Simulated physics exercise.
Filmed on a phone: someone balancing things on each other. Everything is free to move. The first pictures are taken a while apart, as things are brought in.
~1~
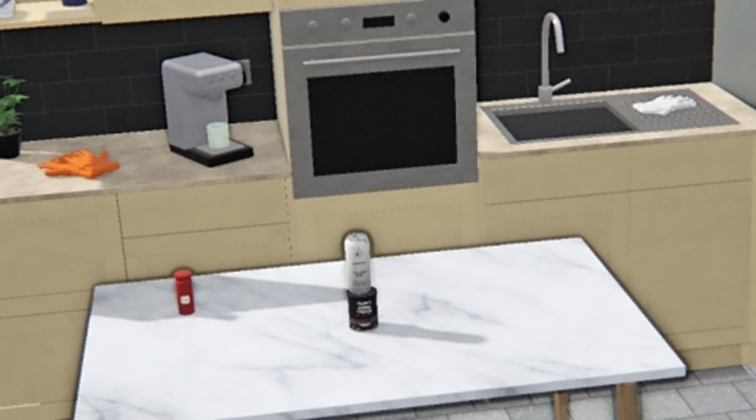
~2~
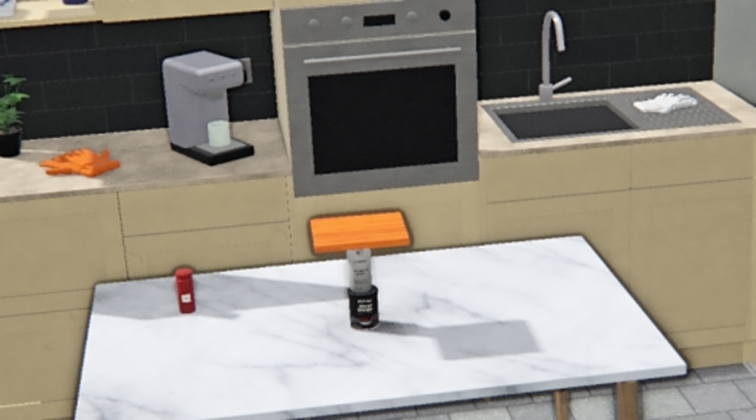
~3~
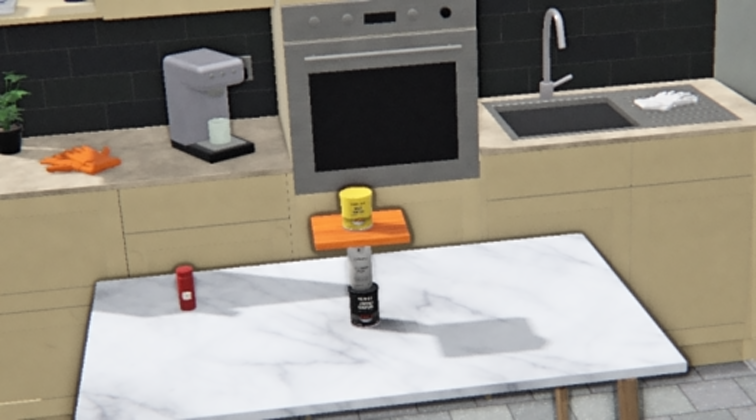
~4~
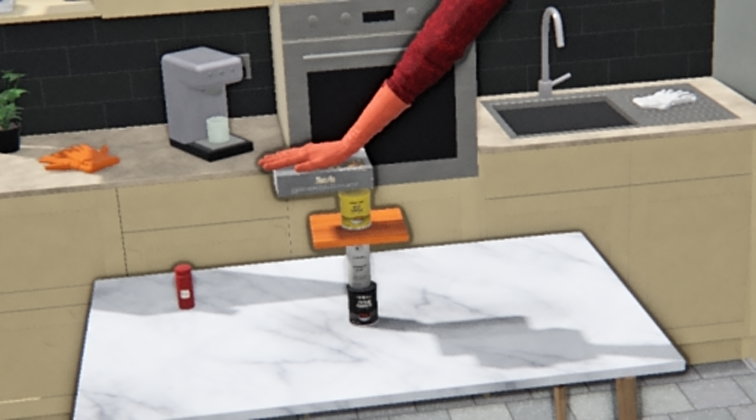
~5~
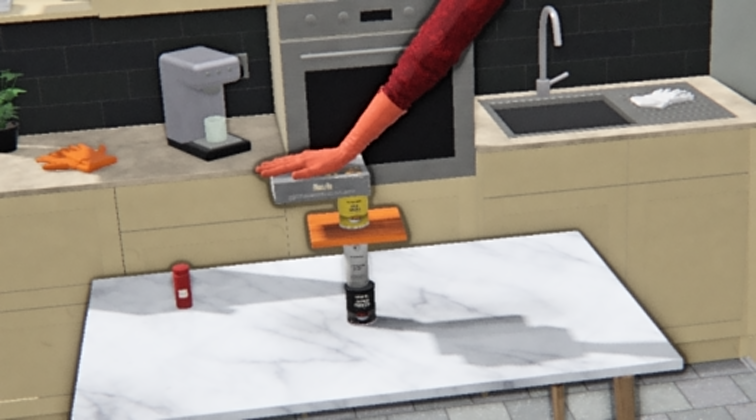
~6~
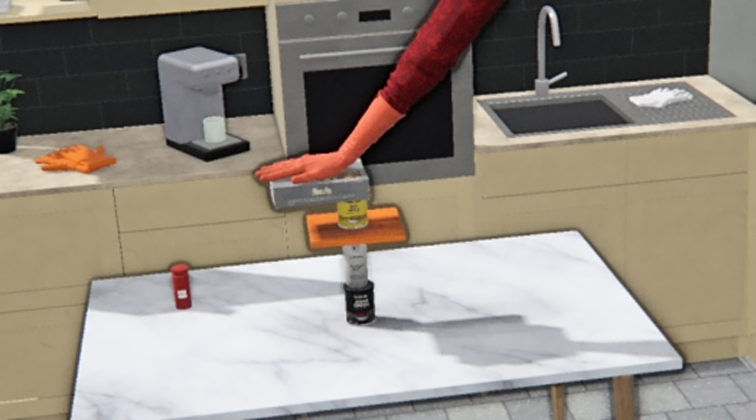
At the start, a black pot with a pale container on top stands on a marble table, a red shaker to its left. An orange board and then a yellow pot appear on the stack. A red-sleeved arm lowers a grey packet onto the yellow pot, off-centre to the left, keeping its hand on it.
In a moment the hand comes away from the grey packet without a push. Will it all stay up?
Outcome: The pile gives way.
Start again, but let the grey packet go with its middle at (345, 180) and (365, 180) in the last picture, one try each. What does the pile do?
In the first case it stays up; in the second case it stays up.
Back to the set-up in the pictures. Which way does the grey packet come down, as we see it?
It goes to the left.
Then, 0.50 s on from there, grey packet now fallen; yellow pot turned 19° from how it was put; orange board turned 19° from how it was put.
Then, 1.10 s on from there, yellow pot and orange board now fallen; white can turned 66° from how it was put.
Then, 1.40 s on from there, white can now fallen.
Then, 1.80 s on from there, things are still on the move.
In the end, fallen, grey packet, yellow pot, orange board and white can; the other 2 unmoved. At the end, from the last picture's camera, grey packet near (270, 336). The pile loses its balance.
